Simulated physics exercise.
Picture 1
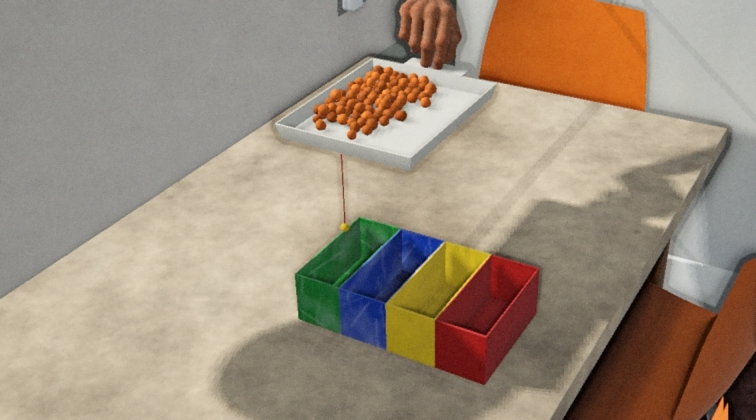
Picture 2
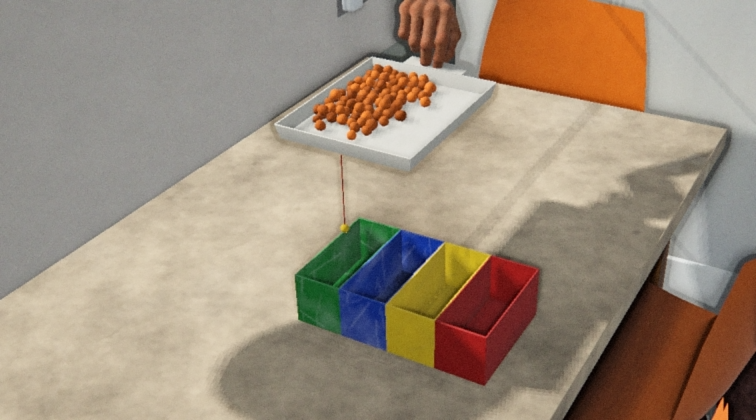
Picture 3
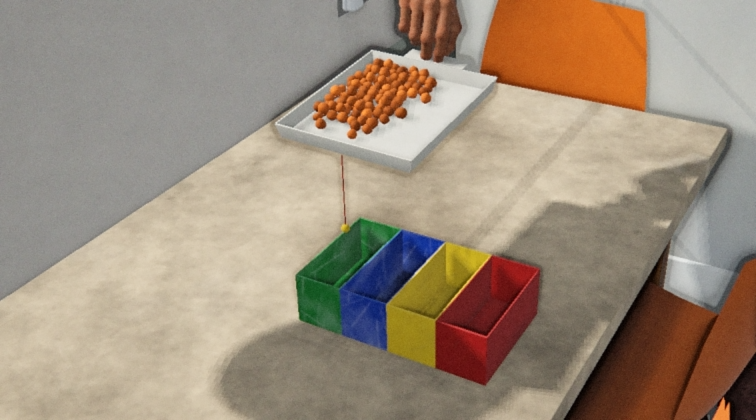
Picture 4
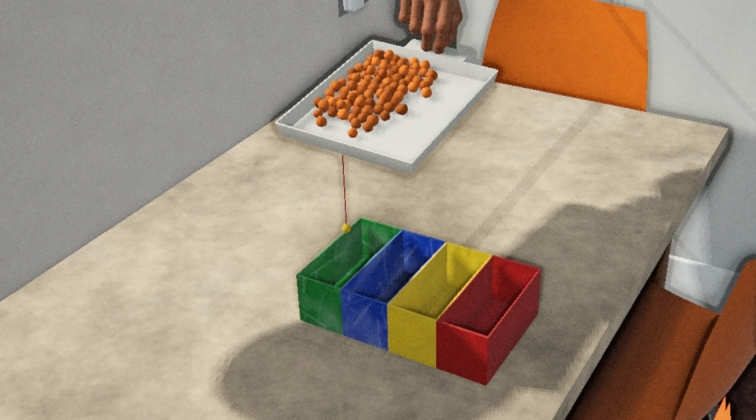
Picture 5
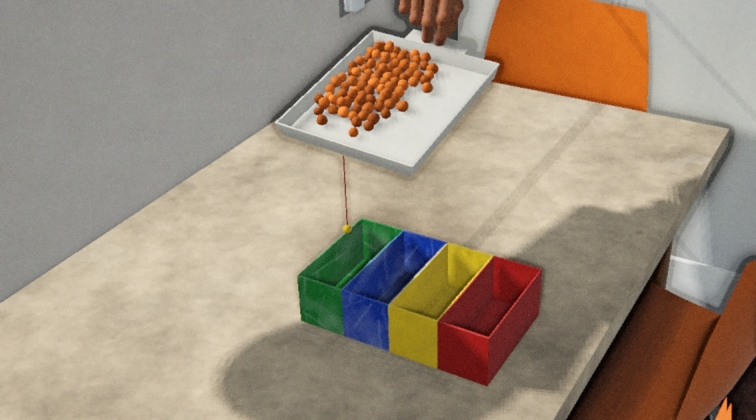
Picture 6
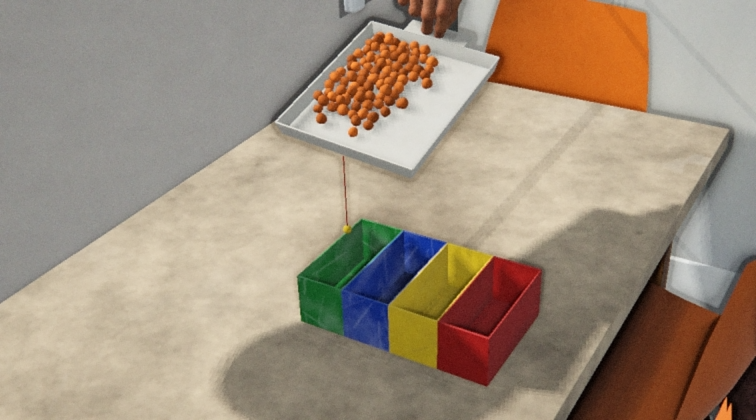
A tray of small round orange bits was held by a hand above a box with green, blue, yellow and red sections, starting level, then slowly tilting slightly as its back end rose.
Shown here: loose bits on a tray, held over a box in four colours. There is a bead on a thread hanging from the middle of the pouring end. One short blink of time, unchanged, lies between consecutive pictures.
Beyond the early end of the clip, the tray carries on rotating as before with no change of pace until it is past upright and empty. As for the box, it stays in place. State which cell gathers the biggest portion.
It is the blue cell.
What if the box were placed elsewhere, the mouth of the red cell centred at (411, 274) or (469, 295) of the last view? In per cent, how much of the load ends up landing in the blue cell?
10 %, 50 %.
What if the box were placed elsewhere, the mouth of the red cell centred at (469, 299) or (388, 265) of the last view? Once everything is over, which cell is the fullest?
The first time it is the blue cell, and the second time it is the cell in red.
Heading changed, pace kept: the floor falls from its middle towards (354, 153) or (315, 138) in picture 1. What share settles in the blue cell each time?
About 20 and 0 percent.
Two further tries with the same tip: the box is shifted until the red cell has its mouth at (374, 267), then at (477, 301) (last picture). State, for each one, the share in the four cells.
Roughly 70 %, then roughly 100 %.
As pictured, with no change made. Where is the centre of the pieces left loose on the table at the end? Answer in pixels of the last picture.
About (253, 338).
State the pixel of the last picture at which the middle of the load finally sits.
Somewhere close to (383, 308) in the last picture.
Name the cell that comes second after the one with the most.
That would be green.
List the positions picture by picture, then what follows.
In the first frame, corners of the pouring end at (280, 123) and (409, 155), level; middle of the load at (373, 98), coated peanuts; bead on its thread at (345, 227); green cell at (318, 299); blue cell at (363, 315); yellow cell at (411, 331); red cell at (460, 348).
In the second frame, corners of the pouring end at (280, 124) and (409, 156), level; middle of the load at (373, 98).
In the third frame, corners of the pouring end at (280, 123) and (409, 158), tipped barely, lowest at the right corner; middle of the load at (373, 94).
In the fourth frame, corners of the pouring end at (281, 122) and (410, 160), tipped a little, lowest at the right corner; middle of the load at (374, 88).
In the fifth frame, corners of the pouring end at (281, 121) and (411, 163), tipped a little, lowest at the right corner; middle of the load at (374, 83).
In the sixth frame, corners of the pouring end at (281, 121) and (411, 166), tipped clearly, lowest at the right corner; middle of the load at (374, 79); green cell at (321, 301); blue cell at (366, 316); yellow cell at (413, 332); red cell at (463, 349).
Soon after the last picture, tray tipped steeply; most on the tray; a small part in the yellow cell; a stray few in the blue cell; a small part falling or outside the box.
A little later, tray tipped right over; most on the tray; a small part in the blue cell; a small part in the yellow cell; a stray few in the green cell; a stray few falling or outside the box.
Later still, tray tipped past a quarter turn; about half in the blue cell; about a quarter in the green cell; a small part in the yellow cell; a small part falling or outside the box.
At rest, tray tipped past a quarter turn; about half in the blue cell; about a quarter in the green cell; a small part in the yellow cell; none in the red cell; a small part outside the box.
